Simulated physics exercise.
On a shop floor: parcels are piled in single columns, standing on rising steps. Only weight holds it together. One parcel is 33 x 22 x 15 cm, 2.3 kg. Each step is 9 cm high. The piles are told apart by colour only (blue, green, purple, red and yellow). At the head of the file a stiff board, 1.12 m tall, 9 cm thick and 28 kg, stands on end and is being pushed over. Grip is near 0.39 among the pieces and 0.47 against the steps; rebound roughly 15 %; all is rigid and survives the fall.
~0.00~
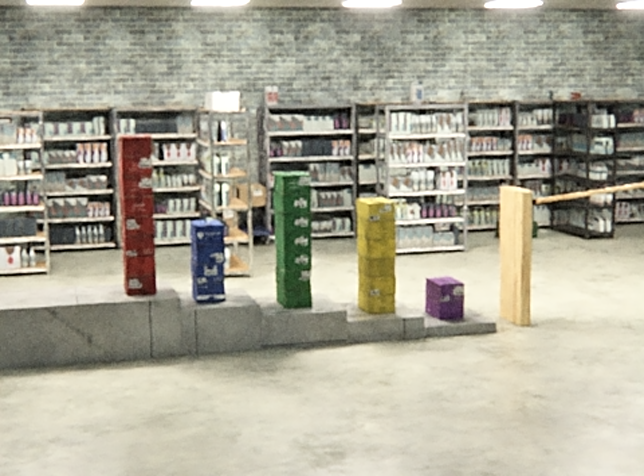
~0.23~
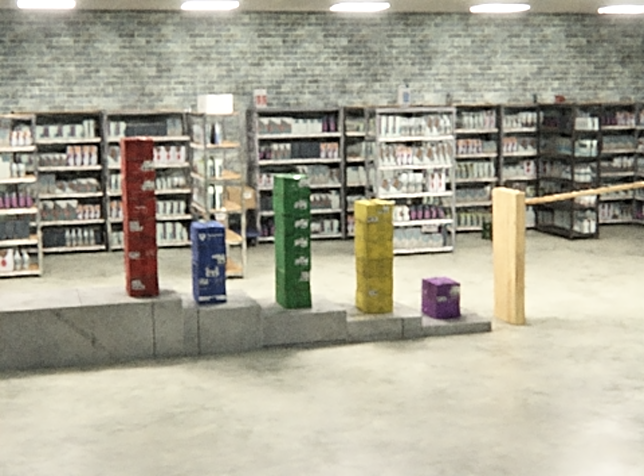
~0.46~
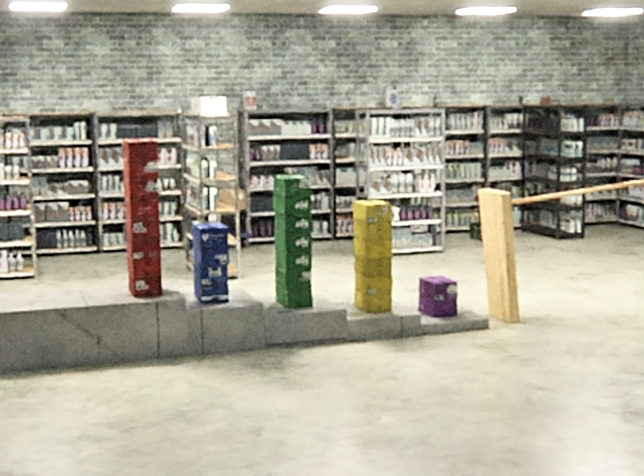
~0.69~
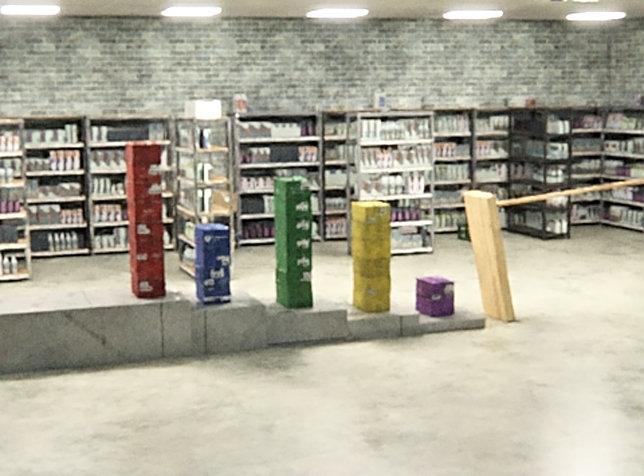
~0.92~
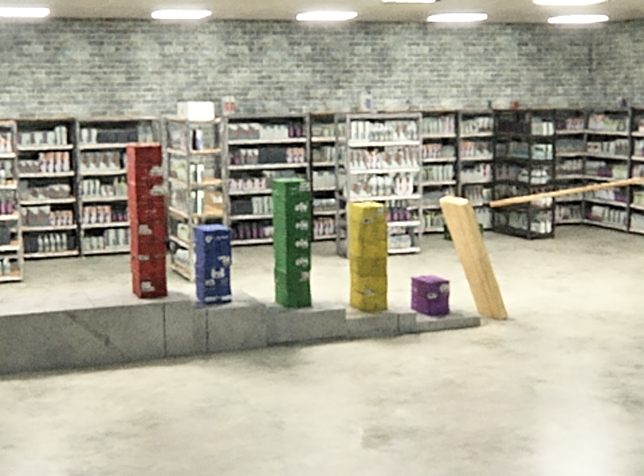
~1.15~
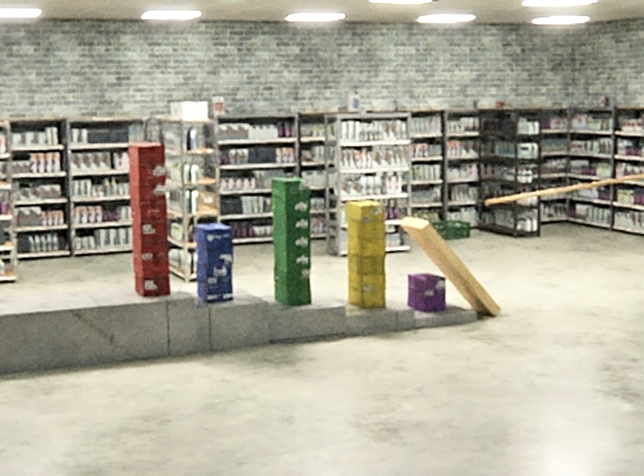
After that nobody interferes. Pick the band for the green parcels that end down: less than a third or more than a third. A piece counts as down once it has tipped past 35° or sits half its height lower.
The part is less than a third.
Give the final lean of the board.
About 60°.
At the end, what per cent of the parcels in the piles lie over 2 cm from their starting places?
It is 5 per cent.
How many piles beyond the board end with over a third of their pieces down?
0 of them.
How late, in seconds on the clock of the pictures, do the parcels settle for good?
Around 2.5 s.
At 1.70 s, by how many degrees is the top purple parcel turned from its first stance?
Some 0°.
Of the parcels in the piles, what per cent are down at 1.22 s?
At that moment 0 per cent.
After 1.22 s, board 52° from upright; none of the 7 green parcels down (0 of 27 in all colours); top green parcel unmoved.
After 1.70 s, board 68° from upright; none of the 7 green parcels down (0 of 27 in all colours); top green parcel unmoved; top purple parcel 8 cm from its place.
In the end (2.9 s), board 58° from upright; none of the 7 green parcels down (0 of 27 in all colours); top green parcel unmoved; top purple parcel 8 cm from its place. That is 0 per cent. From the last view, middles, top green parcel near (291, 188), top purple parcel near (419, 285).
